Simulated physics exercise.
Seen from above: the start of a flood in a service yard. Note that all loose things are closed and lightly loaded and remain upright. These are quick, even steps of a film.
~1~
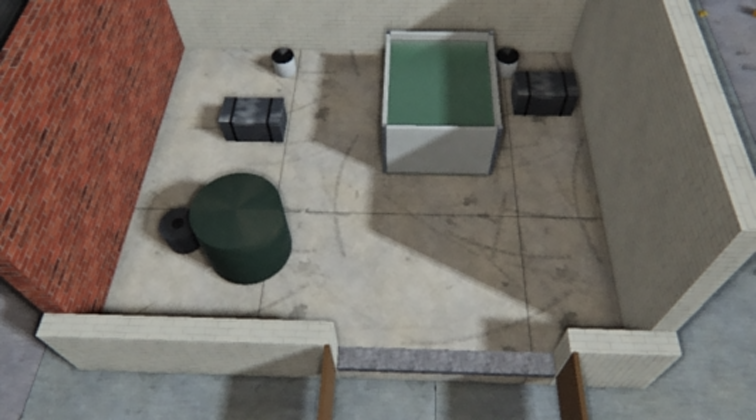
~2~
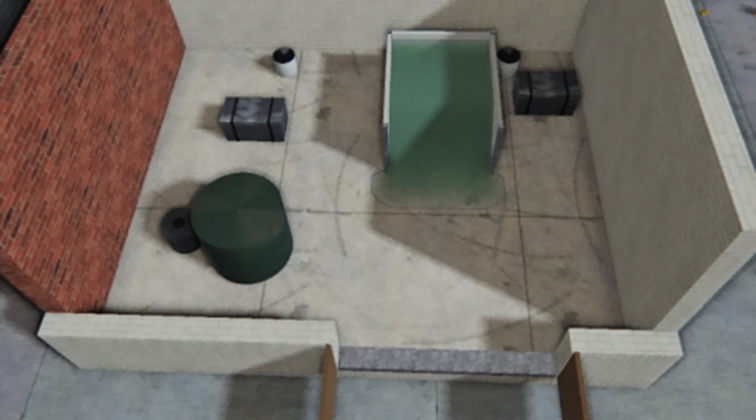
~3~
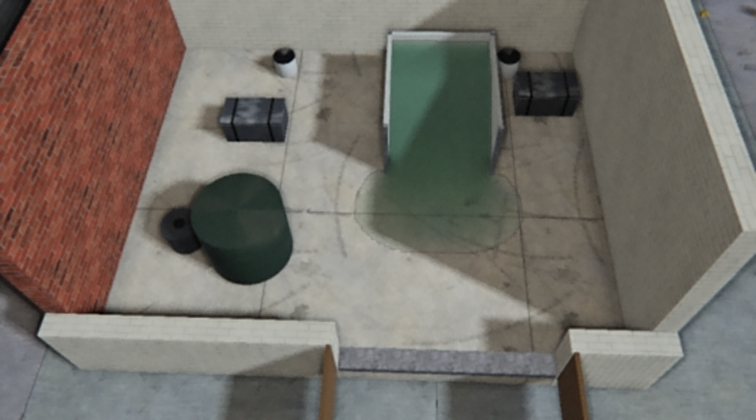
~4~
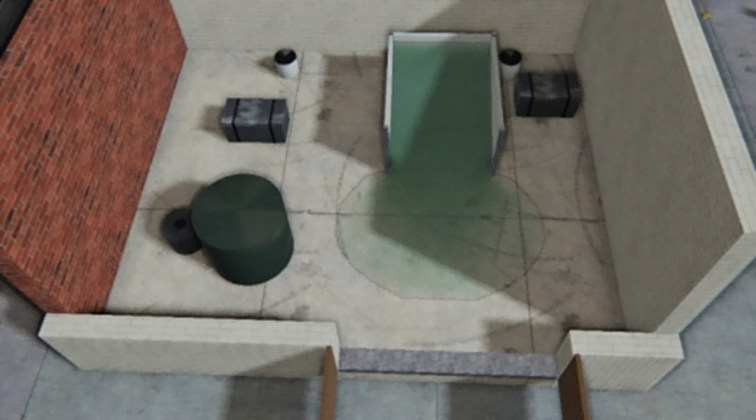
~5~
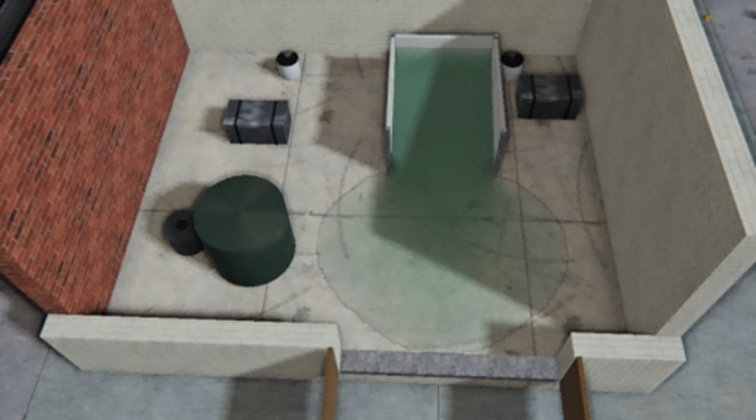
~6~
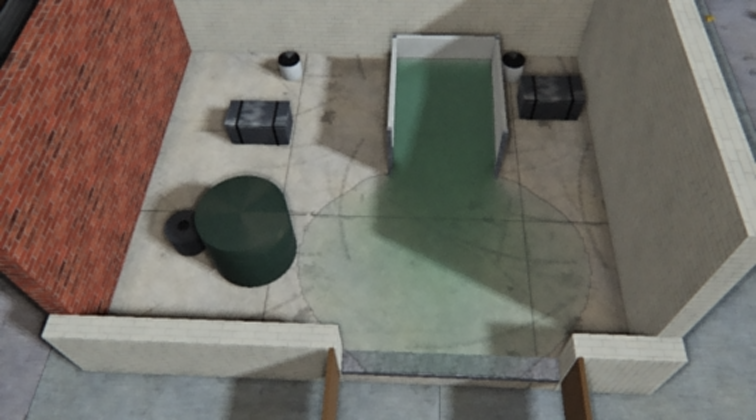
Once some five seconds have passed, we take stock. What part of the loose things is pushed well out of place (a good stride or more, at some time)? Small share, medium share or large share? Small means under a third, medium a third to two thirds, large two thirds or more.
A small share.
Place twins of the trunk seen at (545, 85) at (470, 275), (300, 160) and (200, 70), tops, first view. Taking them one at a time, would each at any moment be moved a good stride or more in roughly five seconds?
In sequence: Knocked well away; hardly budges; hardly budges.
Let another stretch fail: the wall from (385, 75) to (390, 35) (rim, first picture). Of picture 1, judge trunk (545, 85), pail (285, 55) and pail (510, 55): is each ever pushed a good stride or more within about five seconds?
Here is how they go, in order: Fails to go that far, dislodged that far, and fails to go that far.
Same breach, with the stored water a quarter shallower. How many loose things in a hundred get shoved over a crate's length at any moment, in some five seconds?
Around 0 in a hundred.
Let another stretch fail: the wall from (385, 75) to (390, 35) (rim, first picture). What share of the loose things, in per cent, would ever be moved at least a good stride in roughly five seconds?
About 60 per cent.
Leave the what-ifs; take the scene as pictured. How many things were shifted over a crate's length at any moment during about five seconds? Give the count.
The count is 0.
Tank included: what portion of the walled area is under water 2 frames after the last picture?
I'd put it near 40 percent.
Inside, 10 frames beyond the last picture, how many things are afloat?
I get 0.
A moment on, 0 of 5 are well off their spots; 0 afloat.
Next, 0 of 5 are well off their spots; 0 afloat.
Later, 0 of 5 are well off their spots; 0 afloat.
In the end, 0 of 5 are well off their spots, and 0 have been at some point; 0 afloat.
